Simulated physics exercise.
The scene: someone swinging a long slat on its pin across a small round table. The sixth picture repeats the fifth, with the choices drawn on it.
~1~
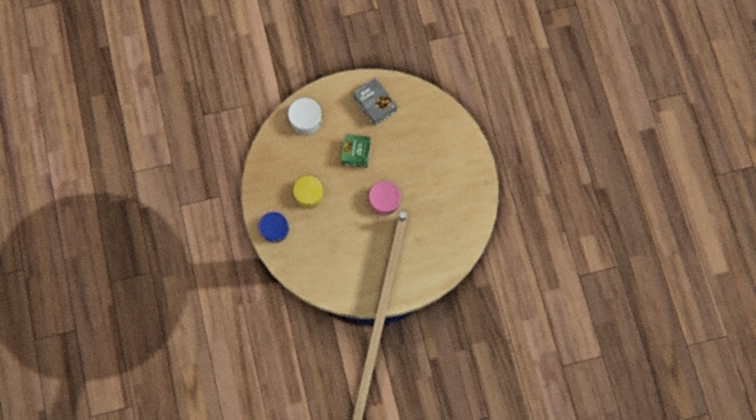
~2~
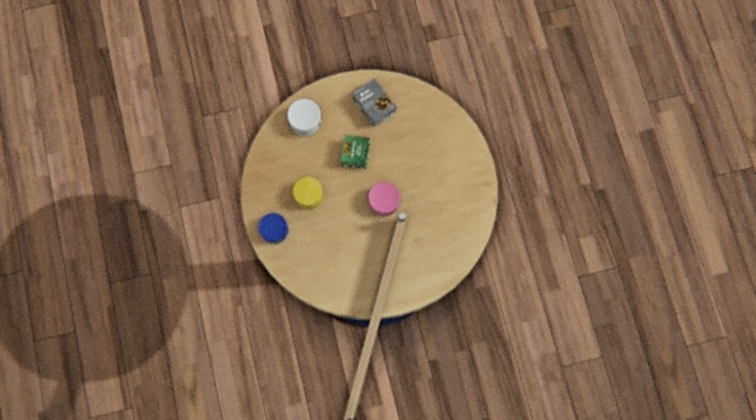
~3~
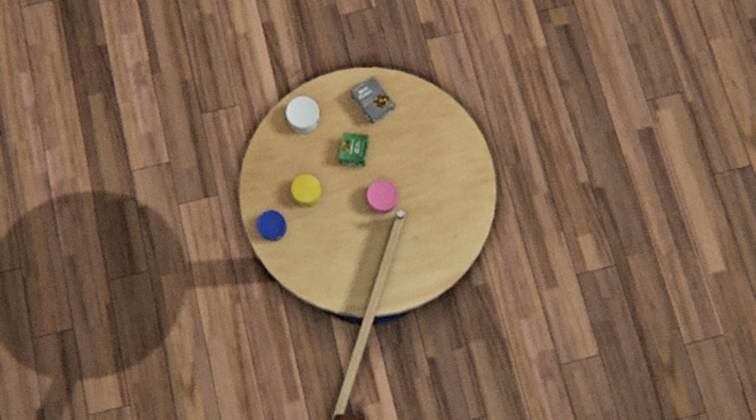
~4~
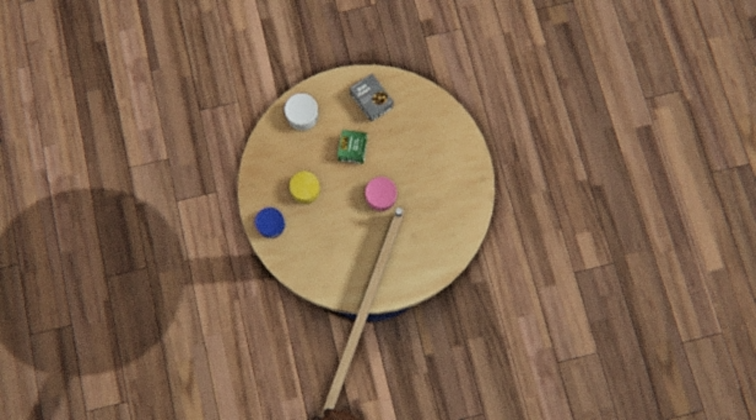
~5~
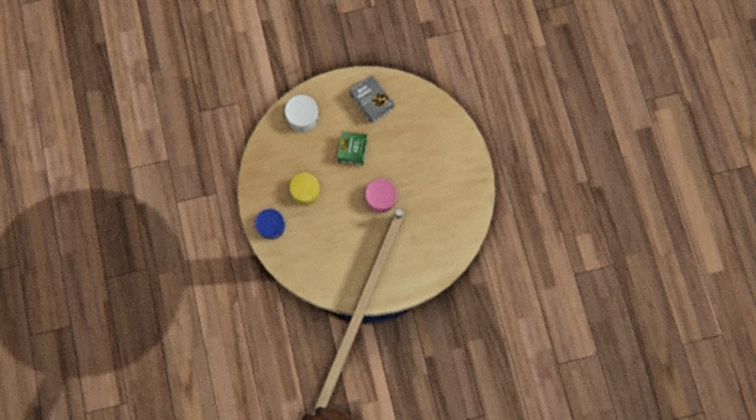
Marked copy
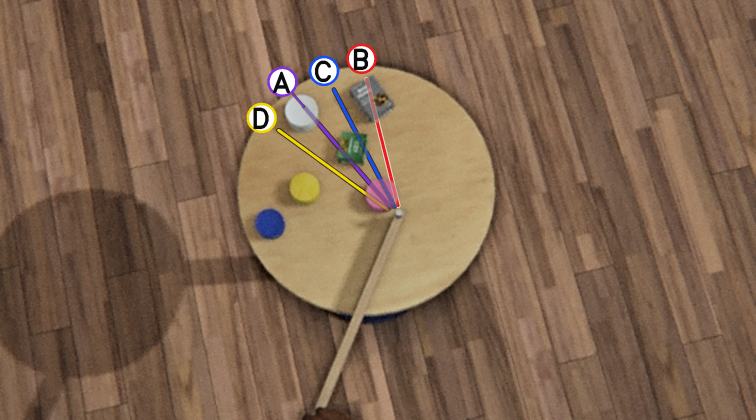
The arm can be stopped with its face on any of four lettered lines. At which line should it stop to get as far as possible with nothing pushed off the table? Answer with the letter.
Up to line A.
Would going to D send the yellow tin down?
No.
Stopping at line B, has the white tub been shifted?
Yes.
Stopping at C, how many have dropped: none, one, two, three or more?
One.
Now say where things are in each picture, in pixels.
In the first picture, arm (383, 304); grey packet (375, 102); yellow tin (309, 192).
In the second picture, arm (379, 304); pink tub (384, 199).
In the third picture, arm (374, 301); white tub (303, 115).
In the fourth picture, arm (369, 296); yellow tin (305, 188).
In the fifth picture, arm (365, 297); pink tub (381, 196); green packet (353, 148); white tub (302, 114).
On the marked copy, A at (347, 156); B at (382, 141); C at (364, 147); D at (333, 169).
Taking A. A third of the way, arm (318, 252); blue tub (270, 224); white tub (302, 114).
Two thirds of the way, arm (315, 190); blue tub (274, 163); yellow tin (309, 173).
When it is over, arm (343, 150); white tub (332, 75); blue tub (319, 101); nothing has fallen.
As for the rest, B drops the white tub; C drops the white tub; D is safe but short.
